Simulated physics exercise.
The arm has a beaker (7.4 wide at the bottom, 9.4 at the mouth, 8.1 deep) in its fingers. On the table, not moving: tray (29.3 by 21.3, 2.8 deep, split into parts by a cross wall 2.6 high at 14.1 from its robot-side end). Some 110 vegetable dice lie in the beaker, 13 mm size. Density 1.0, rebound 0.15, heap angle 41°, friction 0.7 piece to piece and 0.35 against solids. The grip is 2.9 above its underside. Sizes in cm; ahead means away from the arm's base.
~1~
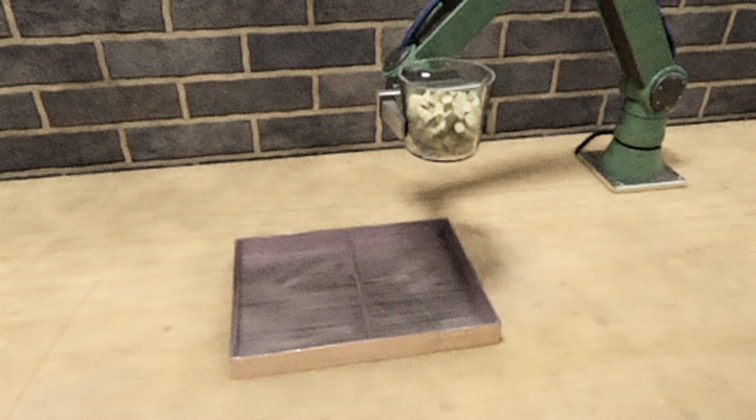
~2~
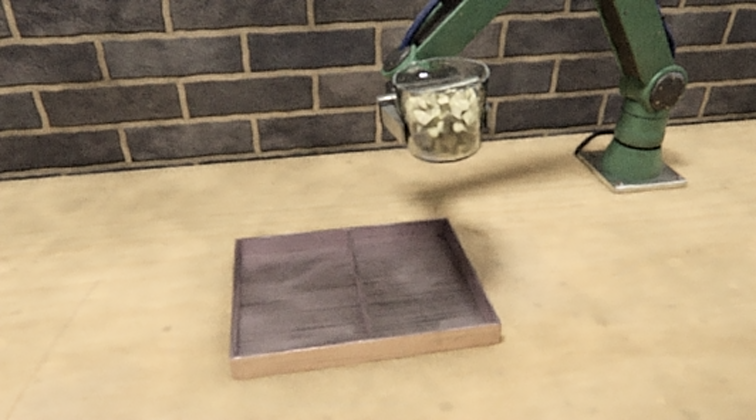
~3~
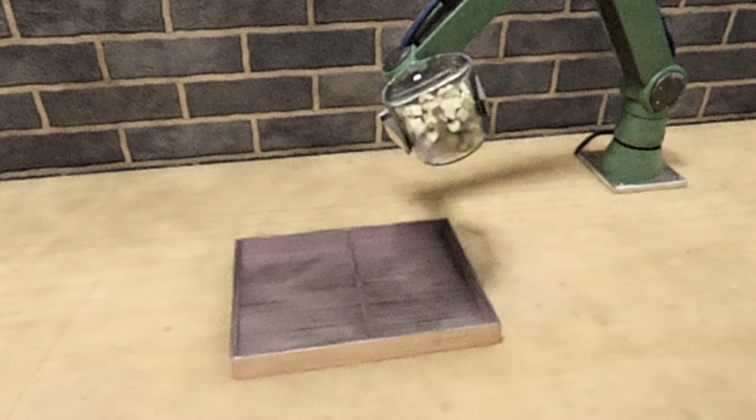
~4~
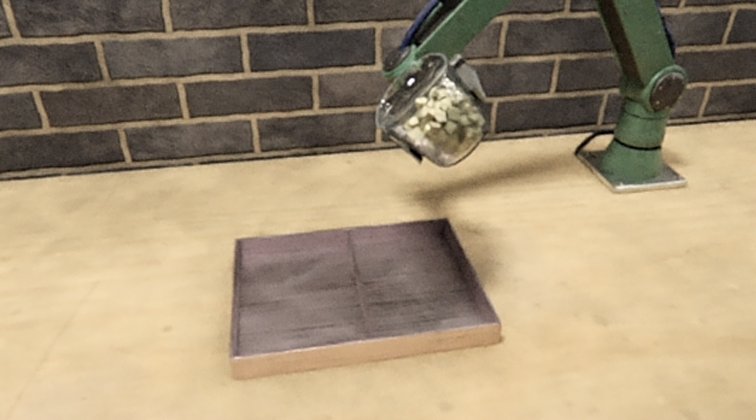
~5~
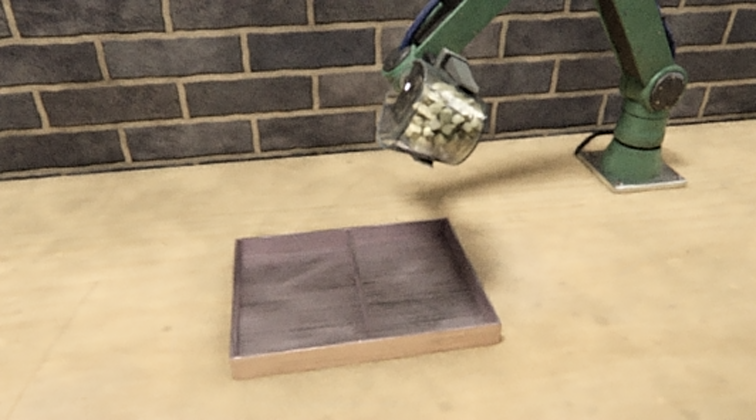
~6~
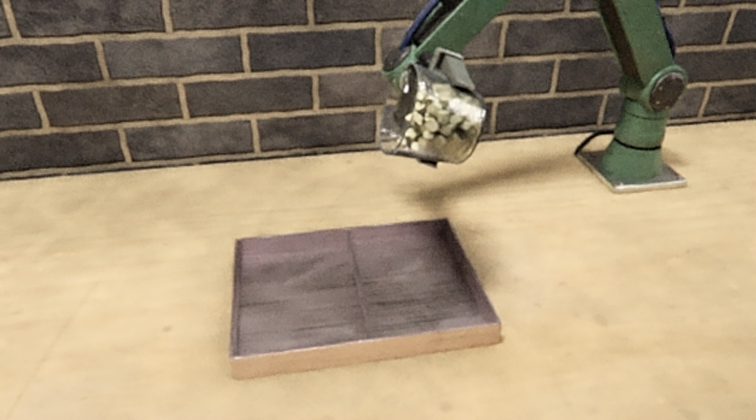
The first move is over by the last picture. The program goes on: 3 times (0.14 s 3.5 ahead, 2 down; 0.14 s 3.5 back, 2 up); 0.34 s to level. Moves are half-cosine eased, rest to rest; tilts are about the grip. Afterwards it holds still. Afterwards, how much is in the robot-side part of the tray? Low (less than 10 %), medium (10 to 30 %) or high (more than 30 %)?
Answer: Low; less than 10 % of the vegetable dice finish in the robot-side part of the tray.
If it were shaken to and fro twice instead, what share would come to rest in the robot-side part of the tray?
It would be near 5 per cent.
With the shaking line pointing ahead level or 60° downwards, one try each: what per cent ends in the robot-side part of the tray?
About 10 and 0 per cent.
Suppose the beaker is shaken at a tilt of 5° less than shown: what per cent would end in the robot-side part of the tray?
In that case some 0 per cent.
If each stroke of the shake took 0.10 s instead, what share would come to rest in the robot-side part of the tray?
It would be near 5 per cent.
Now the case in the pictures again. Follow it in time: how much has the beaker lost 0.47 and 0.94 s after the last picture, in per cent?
In turn: 10, 15.
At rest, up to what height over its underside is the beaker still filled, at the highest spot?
Some 8.0 cm.
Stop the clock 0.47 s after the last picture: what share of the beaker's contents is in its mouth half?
Roughly 40 per cent.
Then, 0.47 s after the last picture, tilted 69° forward, highest piece 24 above the table; 102 in the beaker, 9 in the far-side part, 1 in the robot-side part, 1 in flight or on a rim.
Then, 0.94 s after the last picture, tilted 54° forward, highest piece 25 above the table; 98 in the beaker, 11 in the far-side part, 4 in the robot-side part.
Then, 1.38 s after the last picture, level, highest piece 28 above the table; 98 in the beaker, 11 in the far-side part, 4 in the robot-side part.
Then, 2.43 s after the last picture, level, highest piece 28 above the table; 98 in the beaker, 11 in the far-side part, 4 in the robot-side part.
Final count, 98 in the beaker, 11 in the far-side part, 4 in the robot-side part. That is 4 % in the robot-side part of the tray.
